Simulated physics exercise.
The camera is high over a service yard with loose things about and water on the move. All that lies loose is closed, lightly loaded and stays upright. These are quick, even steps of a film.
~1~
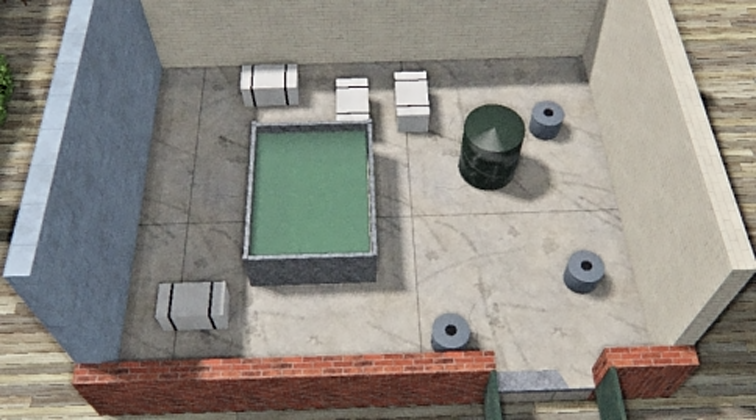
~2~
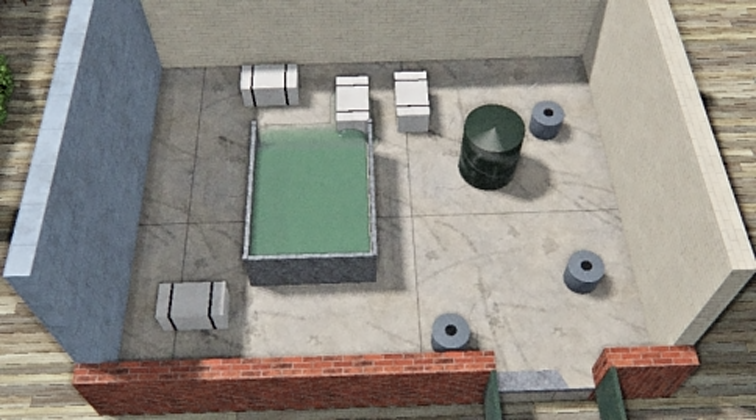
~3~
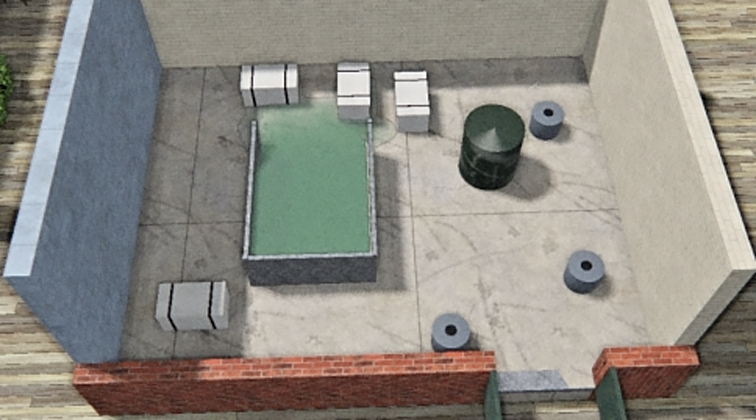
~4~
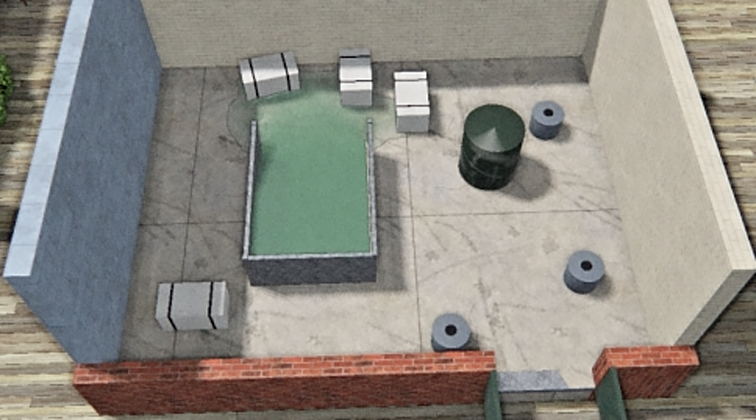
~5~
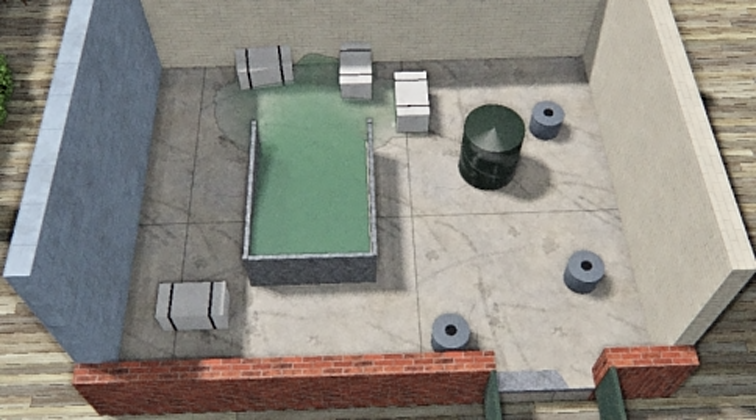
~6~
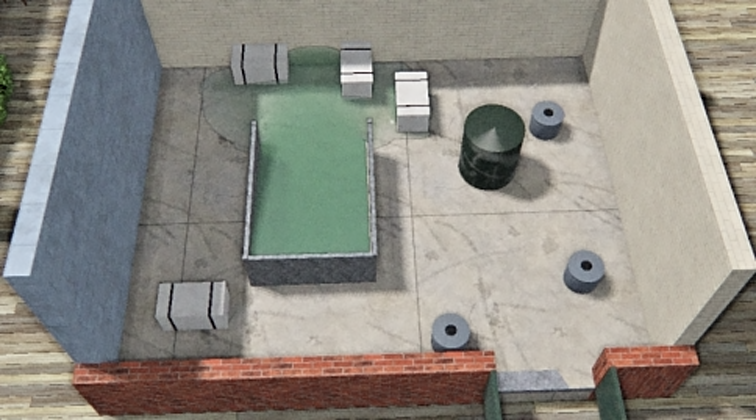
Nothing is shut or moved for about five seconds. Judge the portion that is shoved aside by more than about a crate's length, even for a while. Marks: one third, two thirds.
It is two thirds or more.
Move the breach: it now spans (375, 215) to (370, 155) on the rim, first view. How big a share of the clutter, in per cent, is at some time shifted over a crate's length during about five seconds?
About 40 per cent.
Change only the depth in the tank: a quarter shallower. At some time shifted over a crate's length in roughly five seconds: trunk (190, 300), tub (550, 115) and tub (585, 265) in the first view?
In that order: Moved that far, that far or more, less than that.
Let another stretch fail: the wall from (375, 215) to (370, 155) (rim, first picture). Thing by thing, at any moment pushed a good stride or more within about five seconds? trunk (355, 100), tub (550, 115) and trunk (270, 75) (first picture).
In that order: No, yes, under that.
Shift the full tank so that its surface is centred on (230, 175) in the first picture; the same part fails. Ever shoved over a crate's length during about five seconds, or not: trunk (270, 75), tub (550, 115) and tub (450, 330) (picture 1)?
In that order: Yes, moved that far, less than that.
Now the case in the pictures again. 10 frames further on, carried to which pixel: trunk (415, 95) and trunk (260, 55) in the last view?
Around (452, 108) and (177, 67).
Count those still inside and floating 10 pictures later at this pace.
That makes 2.
A moment on, 2 of 7 are well off their spots; 2 afloat.
Next, 3 of 7 are well off their spots; 2 afloat.
Later, 4 of 7 are well off their spots; 4 afloat.
In the end, 6 of 7 are well off their spots, and 6 have been at some point; 4 afloat.
